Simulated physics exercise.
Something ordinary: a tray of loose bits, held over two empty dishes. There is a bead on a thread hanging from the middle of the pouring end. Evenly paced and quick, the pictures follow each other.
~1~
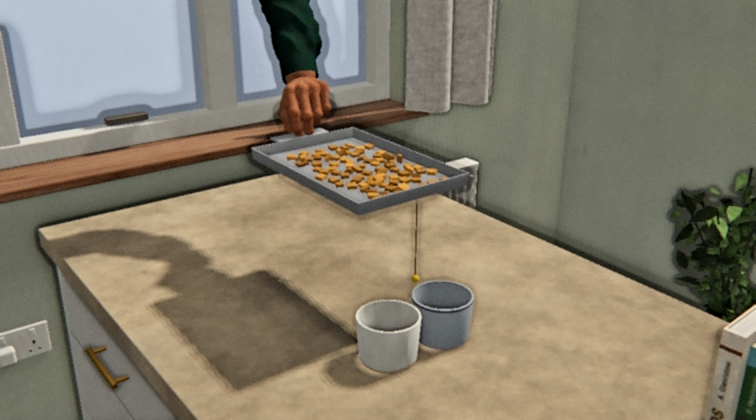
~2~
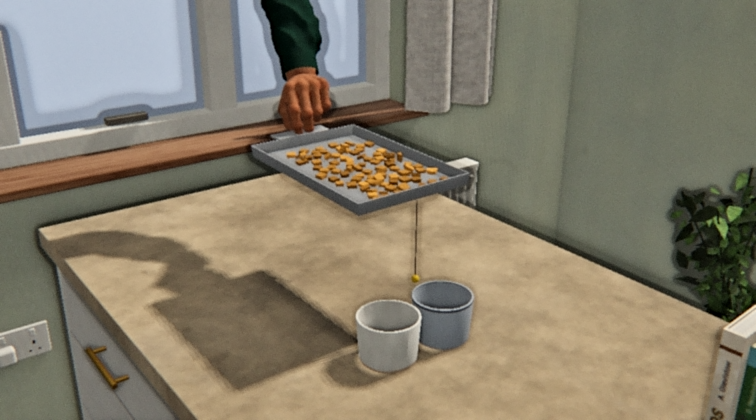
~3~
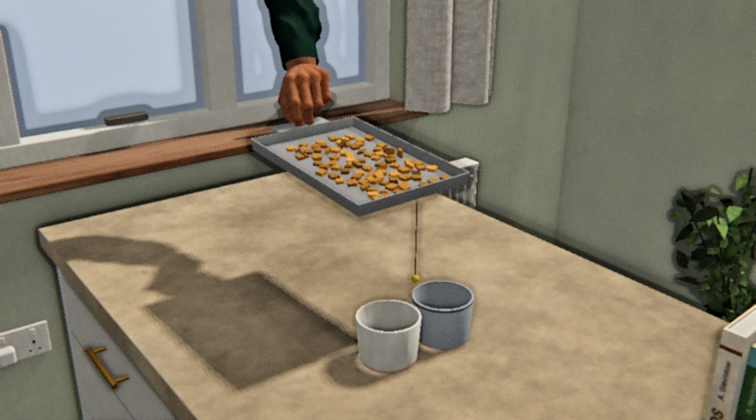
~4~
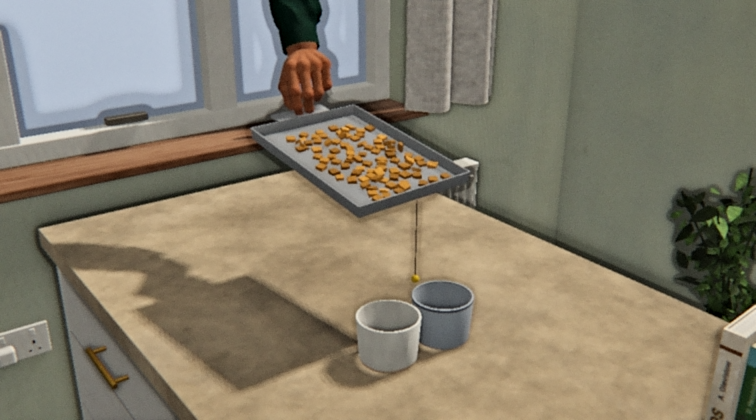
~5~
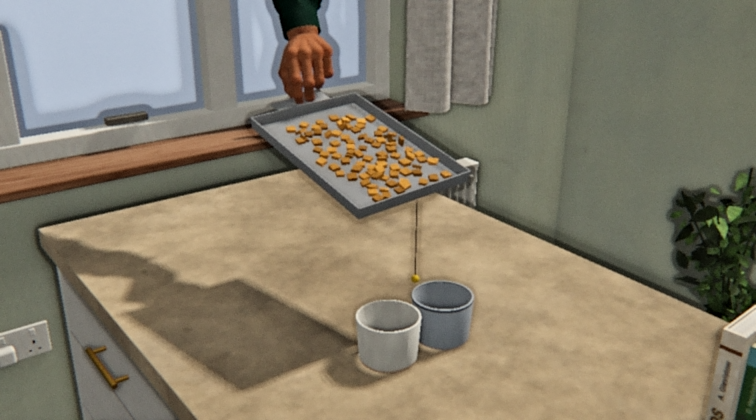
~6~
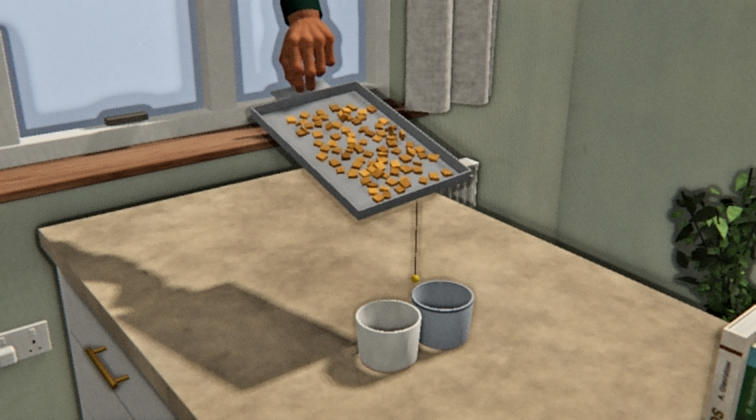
In a room with grey-green walls, a pale stone-topped counter stands beneath a window, seen from slightly above by a still camera. A brown hand in a dark green sleeve holds a grey tray of golden-brown cereal squares, a yellow bead hanging on a thread beneath it, near one white and one blue-grey dish. The hand steadily raises the tray's far end, steepening its slope, while the squares keep their places.
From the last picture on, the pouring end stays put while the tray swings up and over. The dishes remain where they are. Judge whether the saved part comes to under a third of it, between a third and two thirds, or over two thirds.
The saved part comes to over two thirds of it.
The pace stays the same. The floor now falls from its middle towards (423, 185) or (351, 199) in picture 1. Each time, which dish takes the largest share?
Try one: Right-side dish; try two: Left-side dish.
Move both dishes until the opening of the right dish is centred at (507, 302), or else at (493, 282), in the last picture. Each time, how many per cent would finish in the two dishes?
20 and 30 in a hundred.
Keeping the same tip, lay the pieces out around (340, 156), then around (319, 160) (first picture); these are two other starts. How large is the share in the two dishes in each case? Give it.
Shares in turn: 70 % and 80 %.
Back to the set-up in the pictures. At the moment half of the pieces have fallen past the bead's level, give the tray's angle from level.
It has tipped about 115 degrees.
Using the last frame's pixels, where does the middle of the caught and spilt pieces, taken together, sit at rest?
About pixel (396, 350).
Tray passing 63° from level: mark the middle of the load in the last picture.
In the last view, the load is centred near (389, 172).
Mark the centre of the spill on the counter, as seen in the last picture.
It's centred at about (464, 382).
Soon after the last picture, tray tipped steeply; nearly all on the tray; a stray few in the air.
A little later, tray tipped past a quarter turn; most on the tray; a small part in the left dish; a stray few in the right dish; a stray few outside both; a small part in the air.
Later still, tray tipped past a quarter turn; about two thirds in the left dish; a small part in the right dish; about a quarter outside both.
At rest, tray tipped past a quarter turn; about two thirds in the left dish; a small part in the right dish; about a quarter outside both.
